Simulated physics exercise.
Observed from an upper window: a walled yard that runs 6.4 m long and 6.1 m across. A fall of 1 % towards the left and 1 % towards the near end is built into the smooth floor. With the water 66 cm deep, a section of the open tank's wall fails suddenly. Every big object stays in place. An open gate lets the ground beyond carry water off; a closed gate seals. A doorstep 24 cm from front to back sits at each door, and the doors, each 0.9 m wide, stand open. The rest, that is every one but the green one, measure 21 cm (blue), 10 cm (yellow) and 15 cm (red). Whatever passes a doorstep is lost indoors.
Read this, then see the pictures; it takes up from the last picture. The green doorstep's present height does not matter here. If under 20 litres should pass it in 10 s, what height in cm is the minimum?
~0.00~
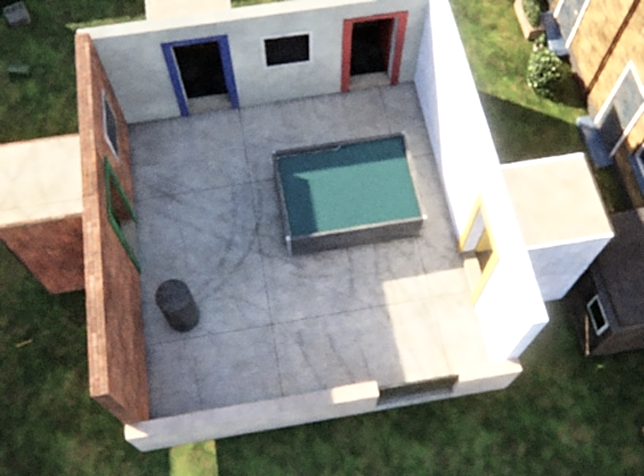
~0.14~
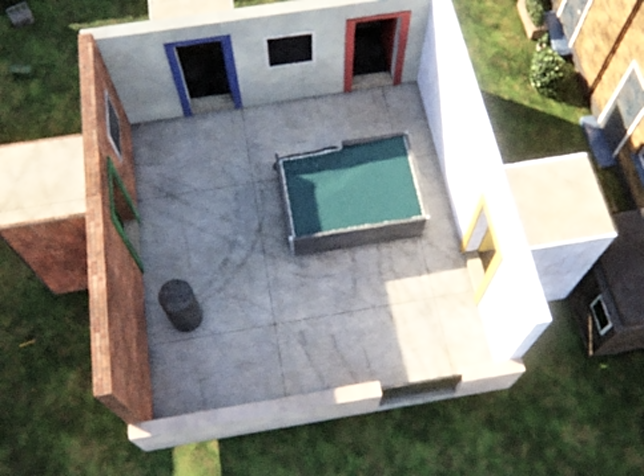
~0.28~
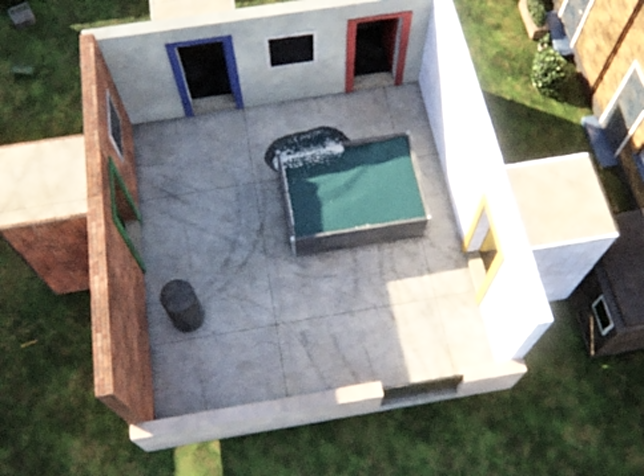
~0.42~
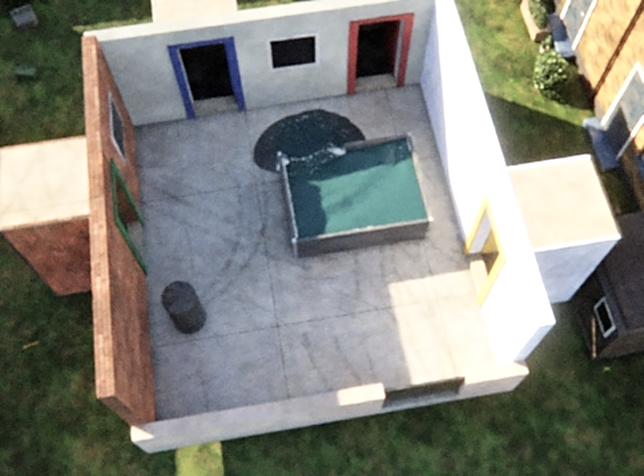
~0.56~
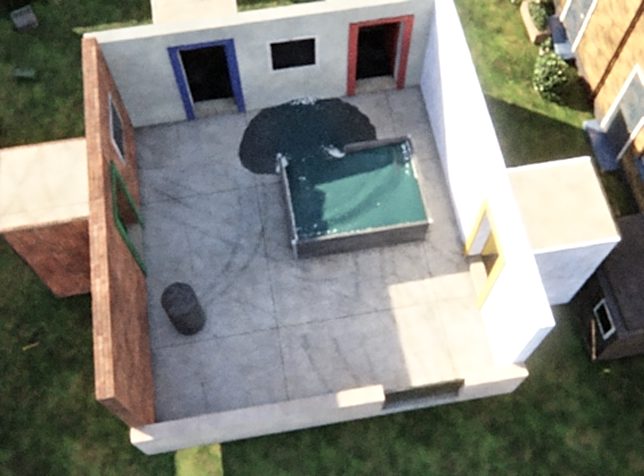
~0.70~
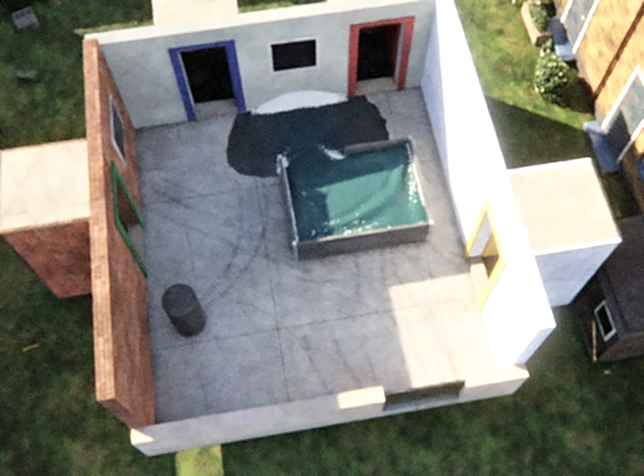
The minimum is around 6 cm.
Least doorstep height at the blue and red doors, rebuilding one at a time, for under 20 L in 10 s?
About 15 cm at blue and 9.5 cm at red.
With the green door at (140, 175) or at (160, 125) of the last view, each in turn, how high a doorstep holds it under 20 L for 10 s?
24 and 21 cm.
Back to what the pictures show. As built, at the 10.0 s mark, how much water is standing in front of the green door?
Some 6.5 cm.
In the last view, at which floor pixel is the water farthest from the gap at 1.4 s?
The farthest wet point is roughly at (162, 128) in the last view.
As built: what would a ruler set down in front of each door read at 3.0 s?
Lab note, cm: Green 8; blue 17; yellow 0; red 12.
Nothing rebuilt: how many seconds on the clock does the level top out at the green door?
Some 3.8 s, more or less.
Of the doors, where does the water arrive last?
Yellow, last of all.
After 1.4 s water covers 15 % of the floor, deepest (45 cm) near (291, 116); it has not reached the green door.
After 3.0 s water covers 35 % of the floor, deepest (34 cm) near (137, 146); 8 cm at the green door, 0 litres in over its 23 cm doorstep.
After 10.0 s water covers 95 % of the floor, deepest (18 cm) near (159, 436); 6 cm at the green door, 0 litres in over its 23 cm doorstep.
At the green door as built, the water arrived by 2.6 s and peaked near 11 cm at 3.8 s.
Run again over the same 10 s with other heights there, 34 litres in over 5 cm, 13 litres over 7 cm. The limit of 20 litres is kept from about 6 cm up.
